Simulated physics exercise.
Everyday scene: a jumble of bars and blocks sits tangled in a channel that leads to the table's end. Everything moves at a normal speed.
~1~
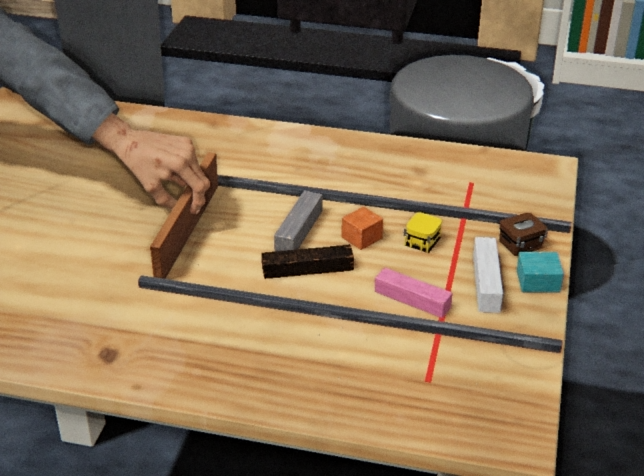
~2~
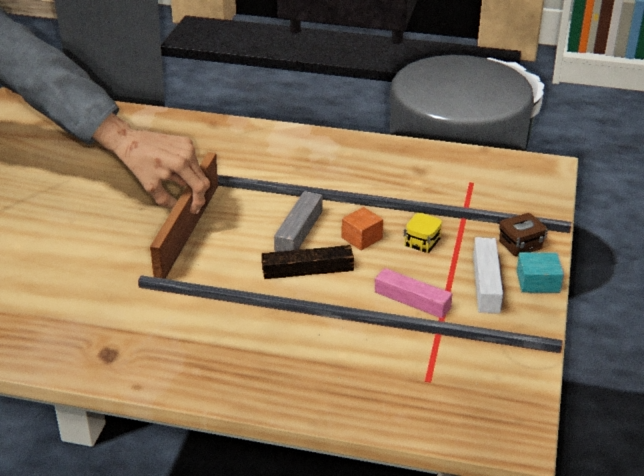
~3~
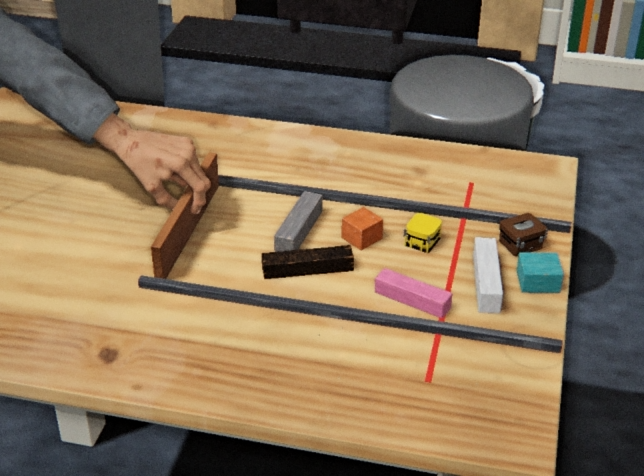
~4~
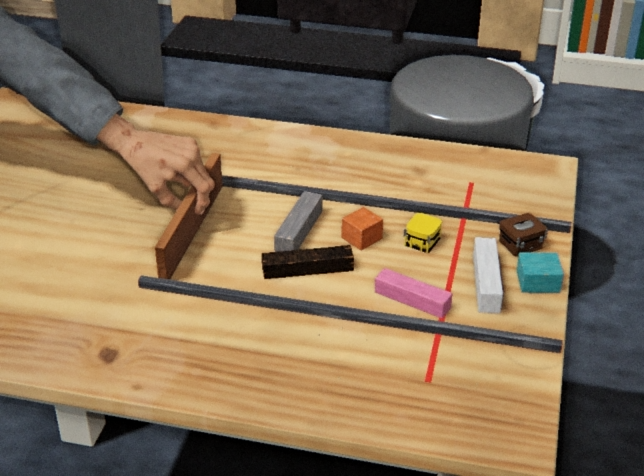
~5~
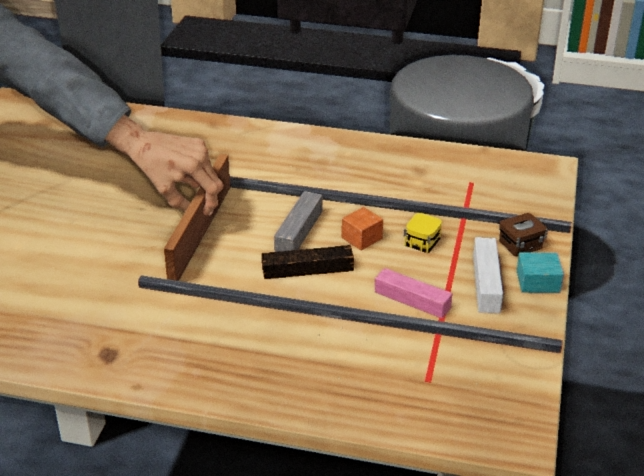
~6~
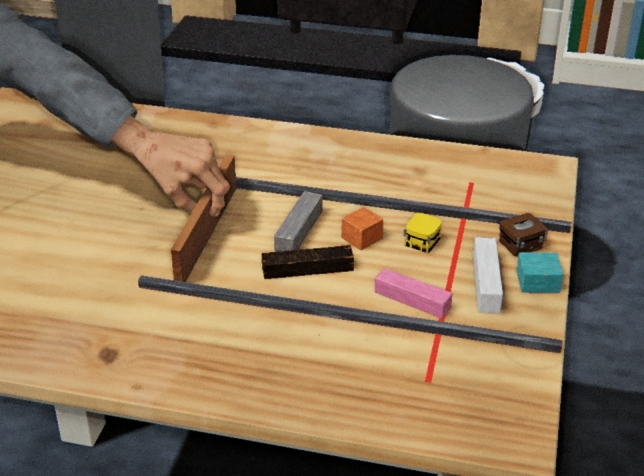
On a wooden table, a hand slides a brown board slightly right toward scattered colourful blocks.
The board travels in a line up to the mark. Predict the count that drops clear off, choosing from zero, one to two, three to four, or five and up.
The count is zero.
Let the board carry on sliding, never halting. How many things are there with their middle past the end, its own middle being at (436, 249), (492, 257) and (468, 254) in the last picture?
Middles past end - pos 1: 0, pos 2: 2, pos 3: 2.
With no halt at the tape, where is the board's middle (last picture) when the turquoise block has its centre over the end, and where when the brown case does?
Approx. (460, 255) / approx. (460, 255) for the other.
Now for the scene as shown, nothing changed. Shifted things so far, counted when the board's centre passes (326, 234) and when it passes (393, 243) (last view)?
First 3, then 5.
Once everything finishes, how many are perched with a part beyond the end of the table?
As for overhanging, the count is 2.
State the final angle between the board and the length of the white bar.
Roughly 25° out of line.
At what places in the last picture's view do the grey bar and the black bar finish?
The grey bar comes to rest close to (467, 246), while the black bar rests close to (487, 277).
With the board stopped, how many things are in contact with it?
Count recorded: 3.
Soon after, none off yet; turquoise block at rest near (540, 273); brown case at rest near (522, 236); white bar at rest near (487, 274).
At rest, the number that fall off is zero.
